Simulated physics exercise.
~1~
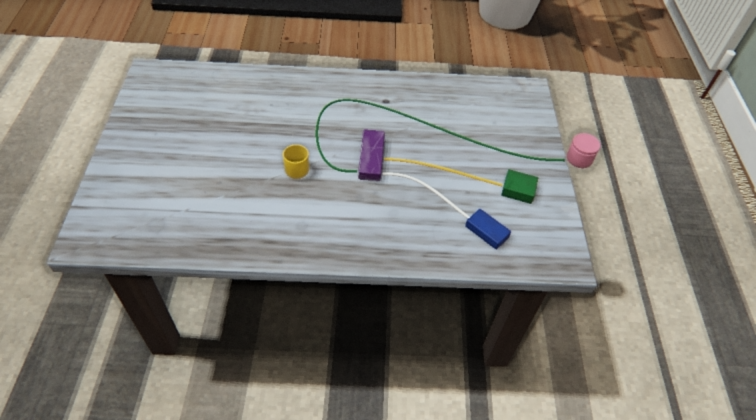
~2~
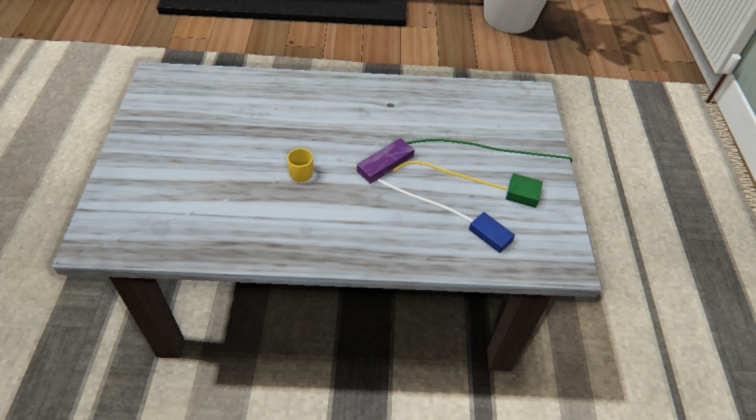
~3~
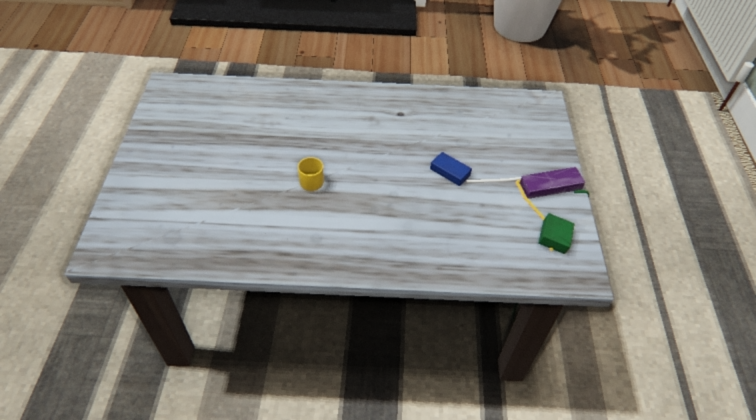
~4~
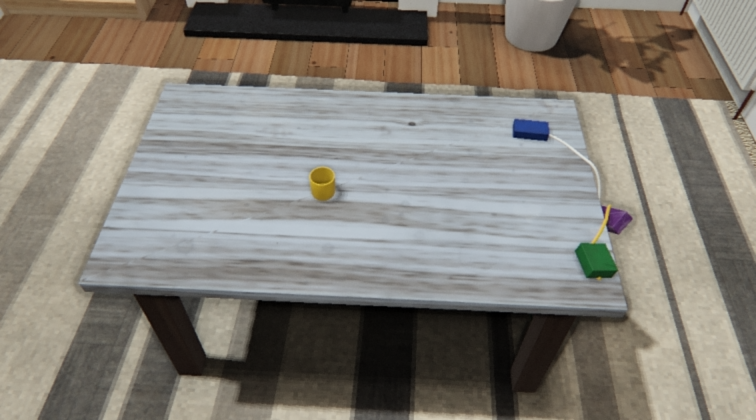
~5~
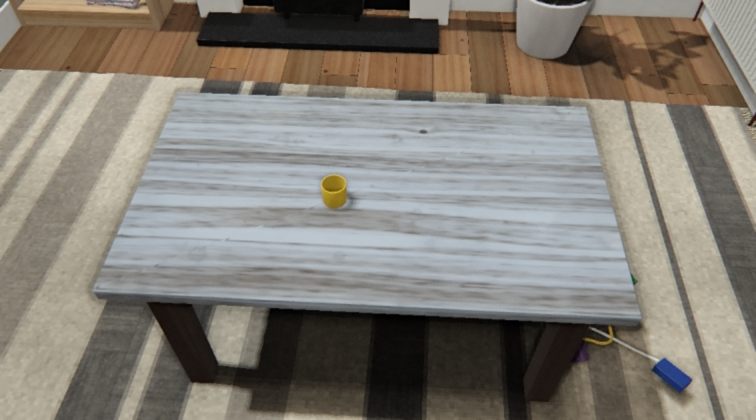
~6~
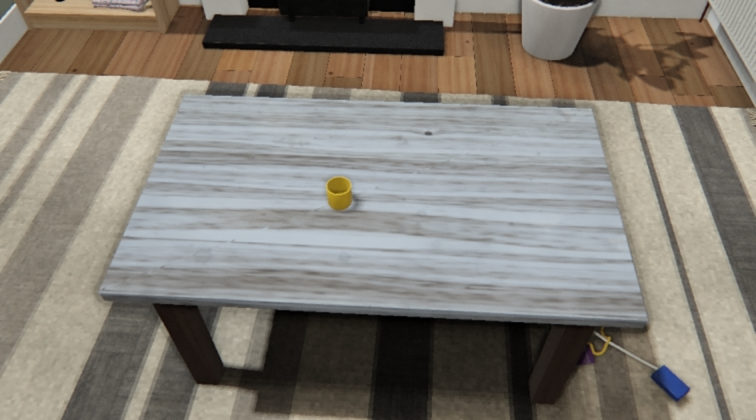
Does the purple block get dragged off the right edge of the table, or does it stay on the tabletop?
The purple block is dragged off the right edge, and the green and blue blocks cabled to it leave the tabletop too.
